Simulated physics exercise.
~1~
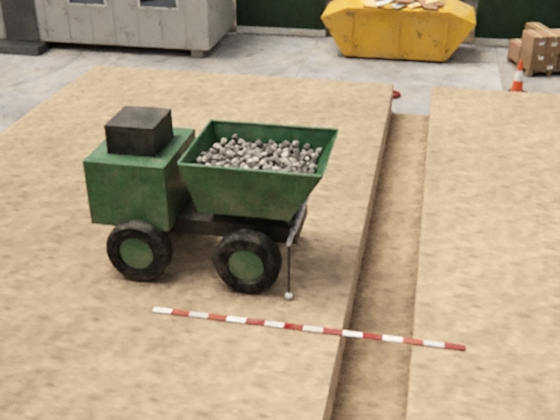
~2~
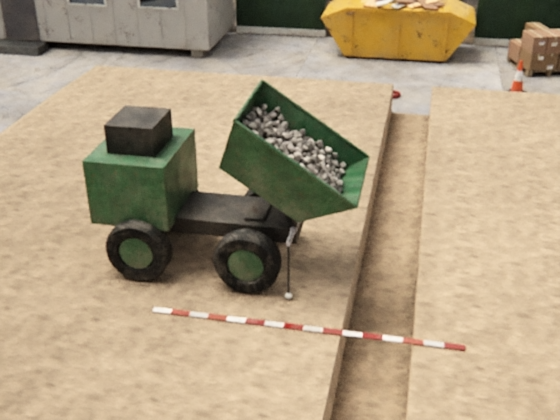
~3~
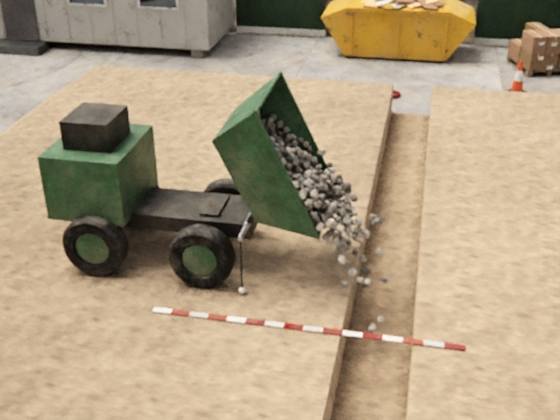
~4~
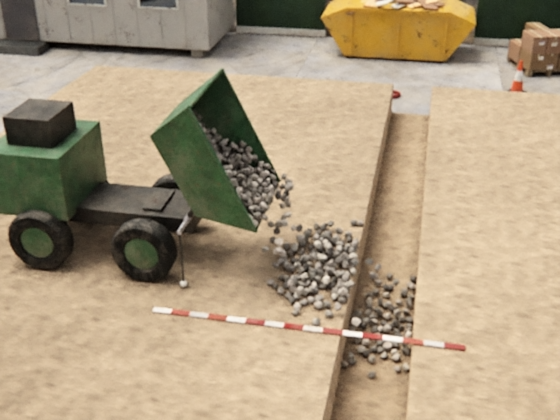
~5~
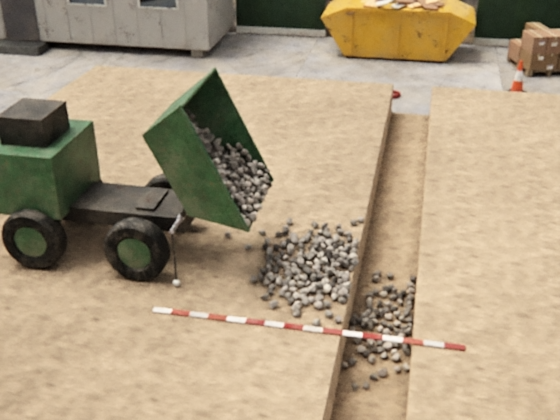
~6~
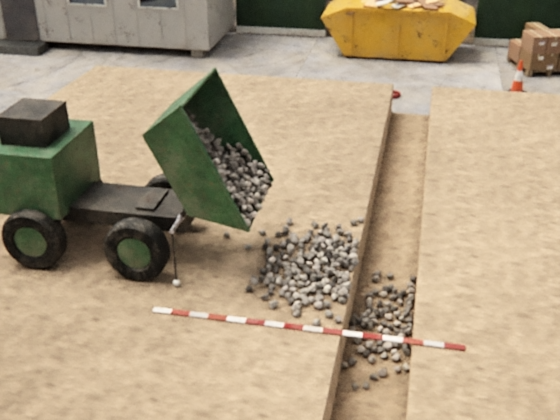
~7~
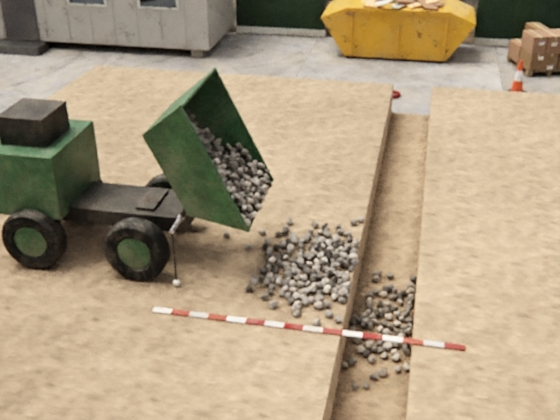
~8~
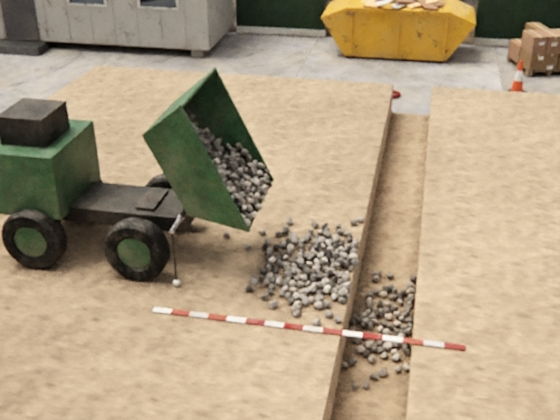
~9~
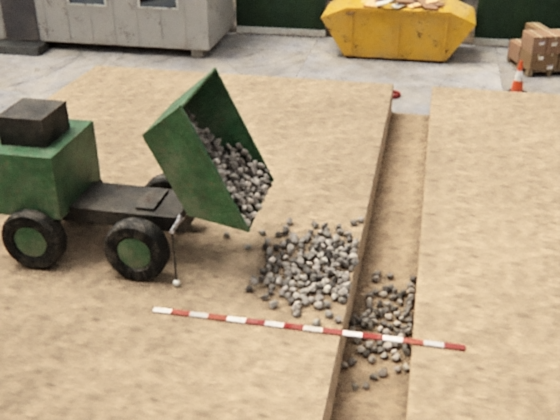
A green site dumper loaded with grey crushed rock stands on sandy ground, seen from above and to the side, its skip facing a narrow trench on the right. A red-and-white striped staff lies across the near edge, with a yellow container of rubble and a grey cabin behind. The skip tips steeply while the machine draws back to the left, and stones slide over its lip. They pile up mostly short of the trench, with some dropping in. The dumper stops with its skip still raised, much of the rock remaining inside, and everything rests.
